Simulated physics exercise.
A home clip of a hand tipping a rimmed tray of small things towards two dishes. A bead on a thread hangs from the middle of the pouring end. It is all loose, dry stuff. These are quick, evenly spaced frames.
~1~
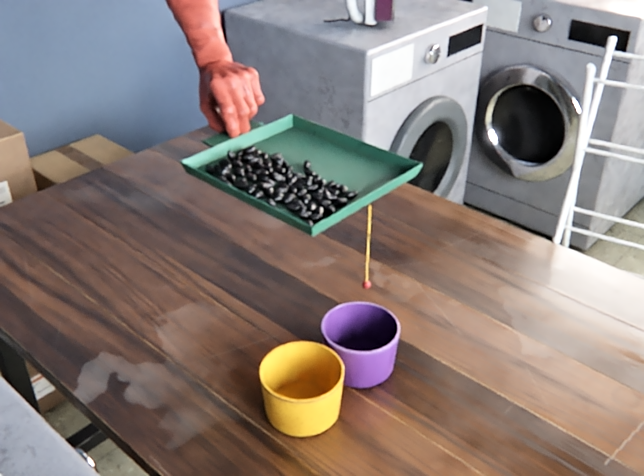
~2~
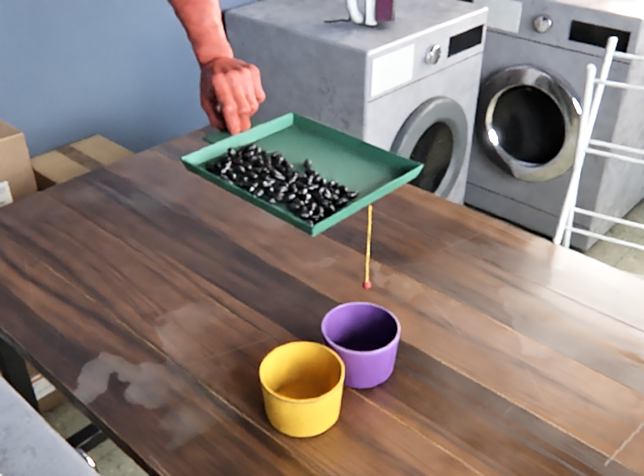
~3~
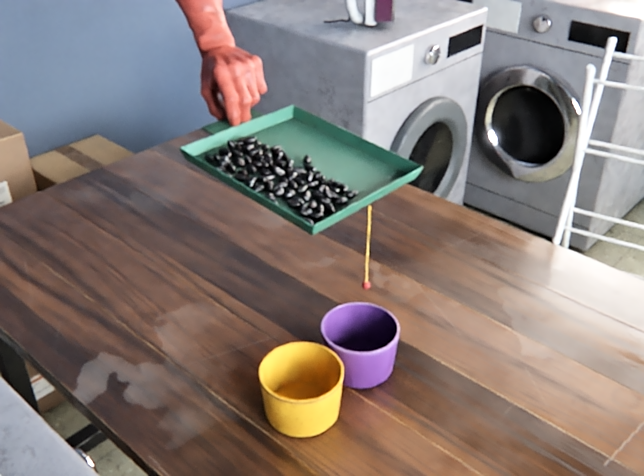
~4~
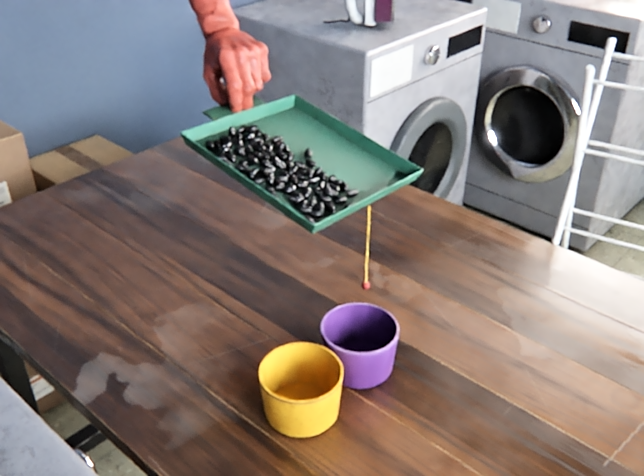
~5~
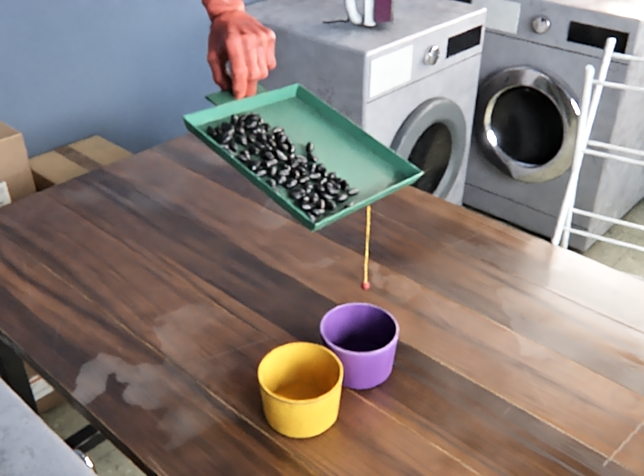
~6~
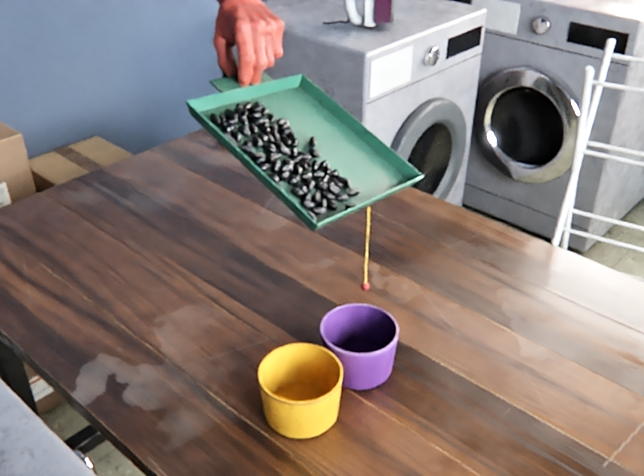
A hand holds a green rimmed tray of glossy black beans above a dark wooden table in a laundry room, seen from slightly above by a still camera. A yellow dish sits at front left of a purple one, below a red bead on a thread, with grey washing machines behind. The hand rises slightly and shifts right, steadily tilting the tray more steeply, while the beans stay bunched on it.
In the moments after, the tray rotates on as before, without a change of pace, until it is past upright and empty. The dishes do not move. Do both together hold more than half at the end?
In the dishes lies only the smaller part of it.
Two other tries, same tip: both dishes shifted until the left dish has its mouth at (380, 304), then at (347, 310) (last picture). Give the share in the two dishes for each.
About 90 and 50 per cent.
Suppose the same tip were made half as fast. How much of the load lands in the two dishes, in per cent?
About 10 per cent.
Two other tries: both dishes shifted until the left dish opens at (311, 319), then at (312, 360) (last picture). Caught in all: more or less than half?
The first try: Below a half. The second: Less than half.
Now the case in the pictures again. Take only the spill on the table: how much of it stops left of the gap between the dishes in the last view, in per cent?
About 0 per cent.
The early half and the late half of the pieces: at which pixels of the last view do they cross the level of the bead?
Around (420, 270) and then (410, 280).
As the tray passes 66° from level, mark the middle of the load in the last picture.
At about (385, 188).
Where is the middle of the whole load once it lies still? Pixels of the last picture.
Close to (434, 321).
Soon after the last picture, tray tipped steeply; most on the tray; about a quarter in the air.
A little later, tray tipped past a quarter turn; a stray few on the tray; a small part in the right dish; about two thirds outside both; about a quarter in the air.
Later still, tray tipped past a quarter turn; a small part in the right dish; nearly all outside both.
At rest, tray tipped past a quarter turn; none in the left dish; a small part in the right dish; nearly all outside both.
